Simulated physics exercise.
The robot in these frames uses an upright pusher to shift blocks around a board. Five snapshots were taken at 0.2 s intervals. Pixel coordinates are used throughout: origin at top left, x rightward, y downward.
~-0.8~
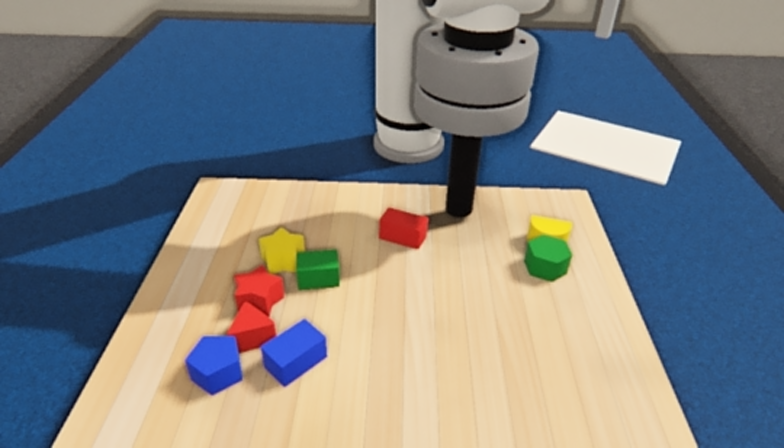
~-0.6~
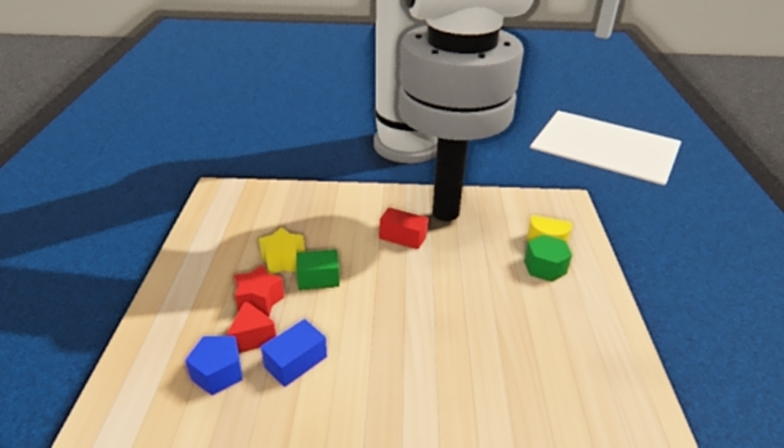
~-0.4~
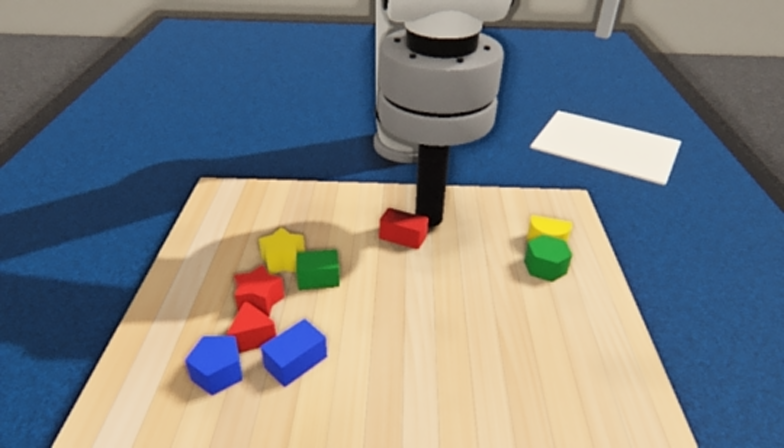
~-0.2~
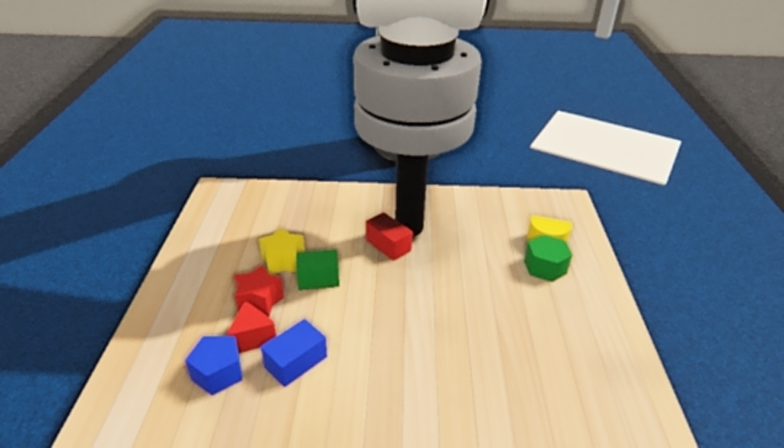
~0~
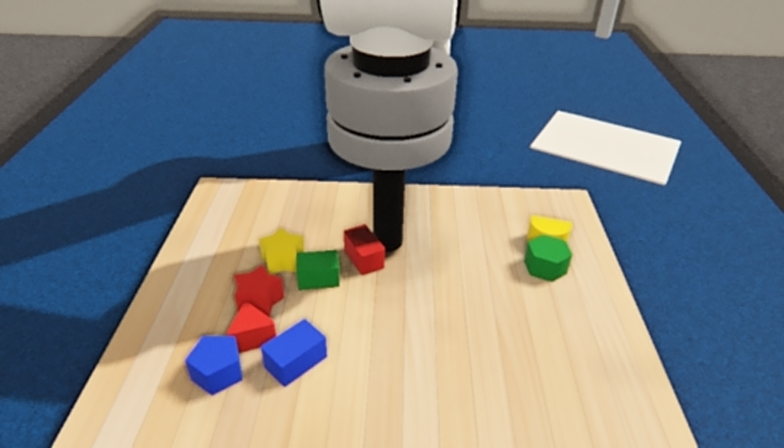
A pale wooden board lies on a blue-covered table, seen from above its front edge by a still camera. Red, blue, green and yellow blocks cluster at left, a red block sits near the top middle, a yellow and a green block touch at right, and white card lies beyond. The robot's black upright pusher slides left, meets the lone red block and pushes it, turning, toward the green rectangle.
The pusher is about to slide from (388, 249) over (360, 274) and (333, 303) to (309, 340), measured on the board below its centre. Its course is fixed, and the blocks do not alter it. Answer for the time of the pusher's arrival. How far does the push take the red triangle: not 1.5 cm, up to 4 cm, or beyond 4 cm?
The move is short, under 1.5 cm.
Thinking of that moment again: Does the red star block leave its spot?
I expect so.
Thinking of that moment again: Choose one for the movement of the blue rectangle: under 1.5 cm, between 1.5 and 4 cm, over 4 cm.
From 1.5 to 4 cm.
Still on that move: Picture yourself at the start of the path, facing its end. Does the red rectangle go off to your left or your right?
The answer is right: Facing from the path's start to its end, that's where the red rectangle shifts.
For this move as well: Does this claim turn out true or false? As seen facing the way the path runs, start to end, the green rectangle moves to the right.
True
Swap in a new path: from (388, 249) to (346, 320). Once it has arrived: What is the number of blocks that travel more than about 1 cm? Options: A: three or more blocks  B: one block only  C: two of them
Correct choice: C.
The first path, step by step. One third of the way, pusher at (360, 268); green rectangle at (294, 266); red rectangle at (329, 256), turned 20° clockwise.
Two thirds of the way, pusher at (332, 298); red star block at (243, 285), turned 20° anticlockwise; green rectangle at (272, 265), turned 25° clockwise; red rectangle at (310, 265), turned 45° clockwise.
At the end, pusher at (308, 334); red triangle in place; red star block at (243, 285), turned 20° anticlockwise; blue rectangle at (285, 357); green rectangle at (271, 265), turned 25° clockwise; red rectangle at (310, 265), turned 45° clockwise.
